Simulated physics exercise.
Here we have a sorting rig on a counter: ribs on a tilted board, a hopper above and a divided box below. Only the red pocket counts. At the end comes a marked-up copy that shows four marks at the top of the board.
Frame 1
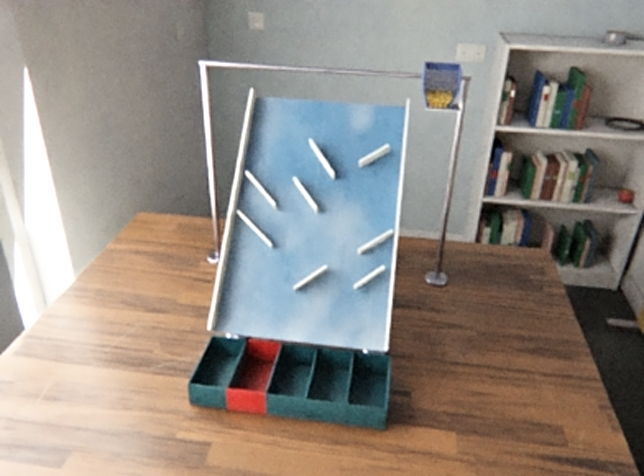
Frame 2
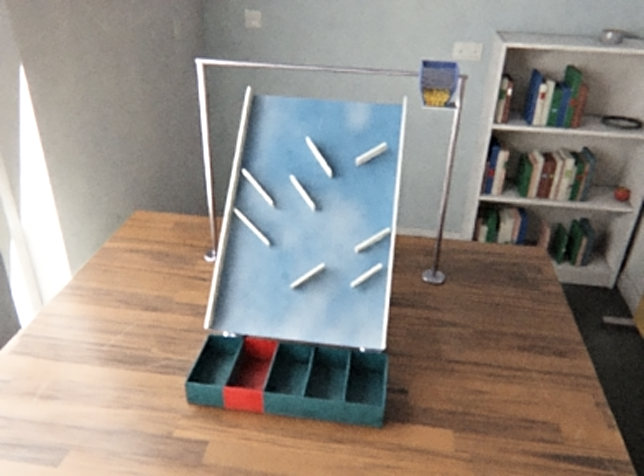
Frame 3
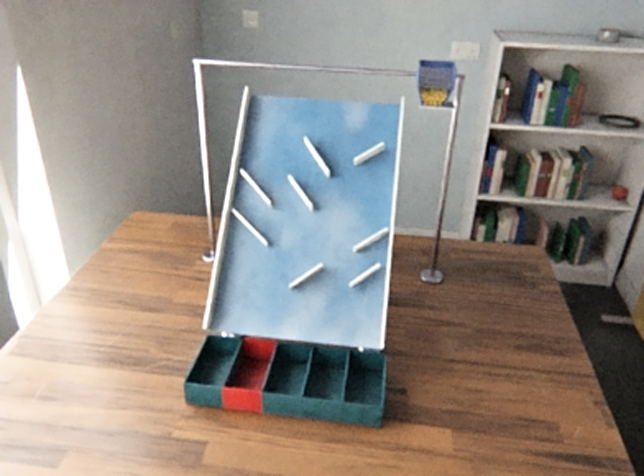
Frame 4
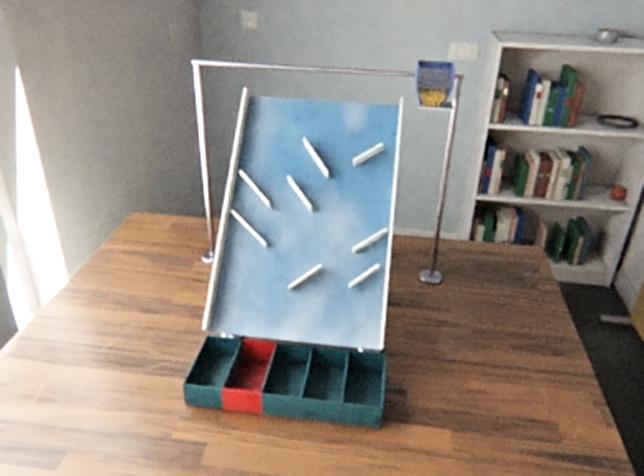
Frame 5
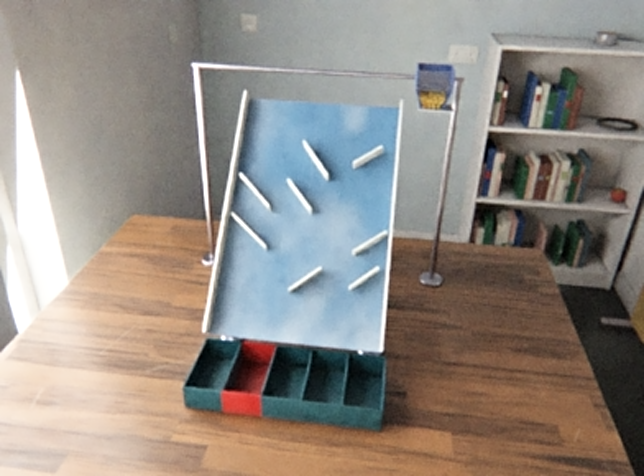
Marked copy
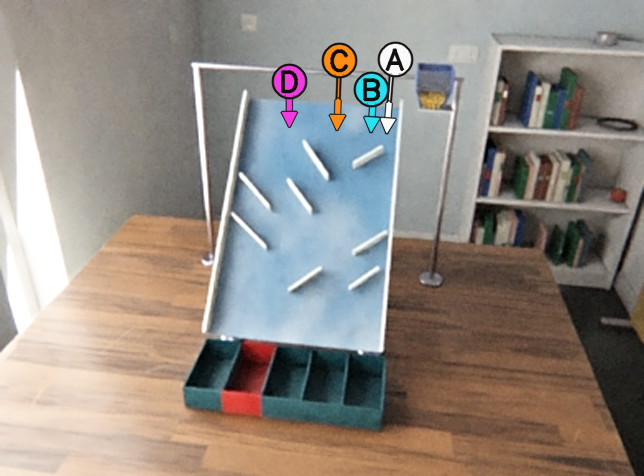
The clip opens on a tilted blue board with white ribs on a wooden counter, a small blue hopper of yellow pieces at upper right and a green box with one red pocket below. The view shifts very slightly, while the hopper, its contents, the ribs and the box show no movement.
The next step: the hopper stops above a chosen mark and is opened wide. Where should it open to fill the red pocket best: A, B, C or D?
It is D.
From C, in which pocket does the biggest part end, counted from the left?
It is the fourth one.
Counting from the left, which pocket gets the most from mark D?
The second from the left.
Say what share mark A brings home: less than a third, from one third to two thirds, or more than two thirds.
Mark A gives less than a third.
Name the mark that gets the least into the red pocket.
That would be C.
On the marked copy, mark A meets the board at (387, 127); mark B meets the board at (371, 126); mark C meets the board at (337, 124); mark D meets the board at (289, 121).
For mark A, close to a quarter in the red pocket, close to two thirds in other pockets, a small share held on the board.
For mark B, close to a quarter in the red pocket, close to two thirds in other pockets, a small share held on the board.
For mark C, a small share in the red pocket, all but a few in other pockets.
For mark D, close to two thirds in the red pocket, close to a third in other pockets, only a few outside the box.
